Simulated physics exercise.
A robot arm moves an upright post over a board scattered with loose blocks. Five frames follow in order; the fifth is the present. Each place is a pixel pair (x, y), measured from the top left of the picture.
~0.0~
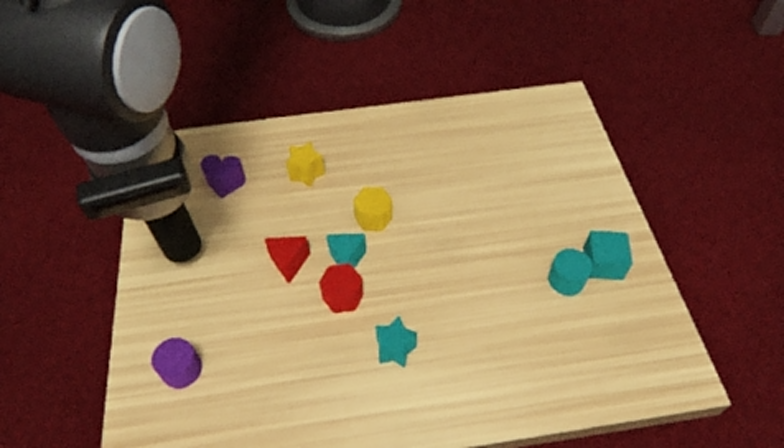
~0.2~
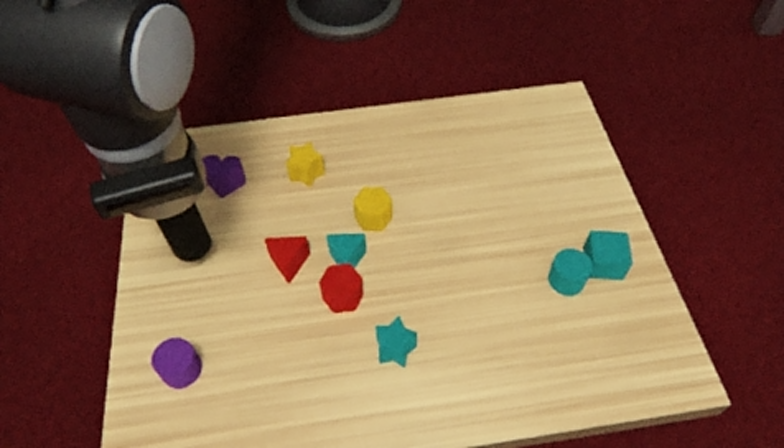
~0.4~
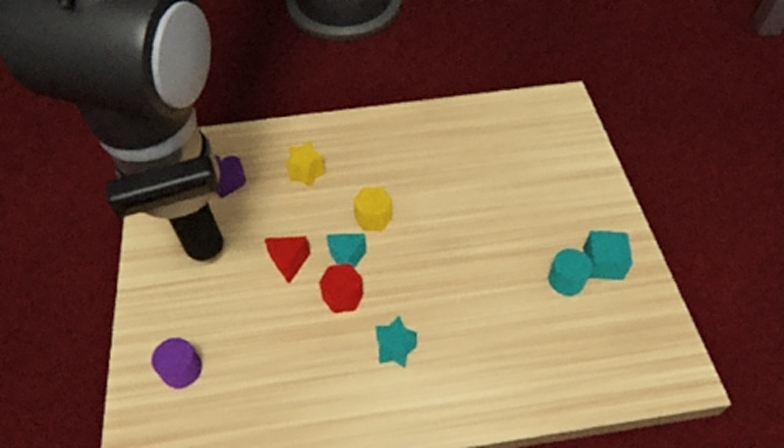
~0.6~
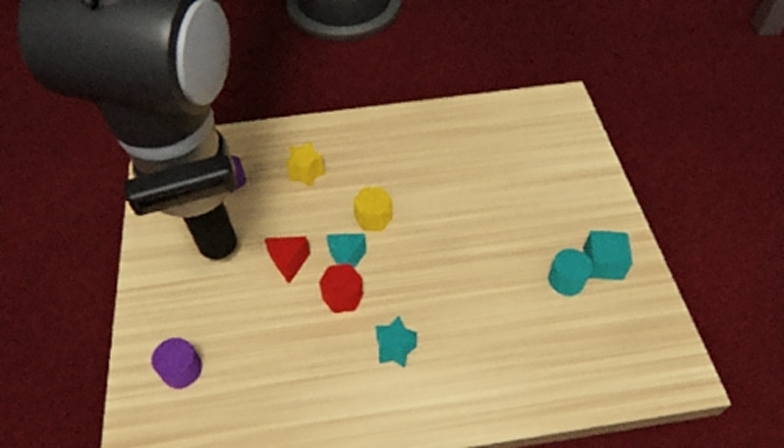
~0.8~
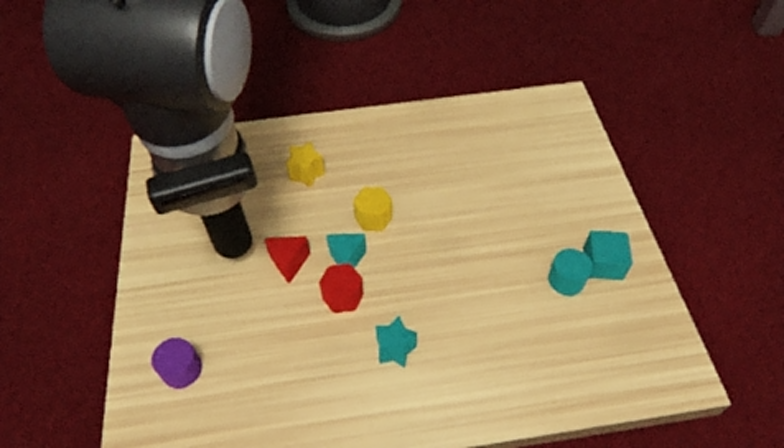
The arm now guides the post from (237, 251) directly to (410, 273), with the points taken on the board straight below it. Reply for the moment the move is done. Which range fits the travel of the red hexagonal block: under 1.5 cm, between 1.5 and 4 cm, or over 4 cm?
It gets moved 1.5 to 4 cm.
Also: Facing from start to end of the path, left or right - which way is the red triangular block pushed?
It will end up to the right.
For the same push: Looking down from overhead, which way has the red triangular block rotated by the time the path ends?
Turns clockwise.
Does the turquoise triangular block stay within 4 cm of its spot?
I'd say no.
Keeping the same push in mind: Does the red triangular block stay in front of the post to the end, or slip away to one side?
It ends up beside or behind the post.
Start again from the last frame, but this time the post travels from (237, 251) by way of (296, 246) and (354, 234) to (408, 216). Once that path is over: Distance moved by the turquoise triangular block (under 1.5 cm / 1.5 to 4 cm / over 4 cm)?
The move is medium, 1.5 to 4 cm.
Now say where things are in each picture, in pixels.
The first picture shows tip of the post at (182, 247), middles of tops, red triangular block at (285, 247), red hexagonal block at (341, 280), turquoise triangular block at (345, 243), yellow hexagonal block at (373, 200).
The second picture shows post at (192, 246), nothing pushed.
The third picture shows post at (204, 245), nothing pushed.
The fourth picture shows post at (218, 244), nothing pushed.
The fifth picture shows post at (233, 242), red triangular block at (285, 247), red hexagonal block at (341, 280), turquoise triangular block at (345, 243), yellow hexagonal block at (373, 200).
On the path given first. One third of the way, post at (292, 249); red triangular block at (318, 258), turned 50° clockwise.
Two thirds of the way, post at (352, 257); red triangular block at (372, 271), turned 85° clockwise; red hexagonal block at (354, 297), turned 25° clockwise; turquoise triangular block at (384, 239), turned 15° anticlockwise.
At the end, post at (410, 265); red triangular block at (402, 286), turned 130° clockwise; red hexagonal block at (354, 297), turned 25° clockwise; turquoise triangular block at (417, 231), turned 45° anticlockwise; yellow hexagonal block unmoved.
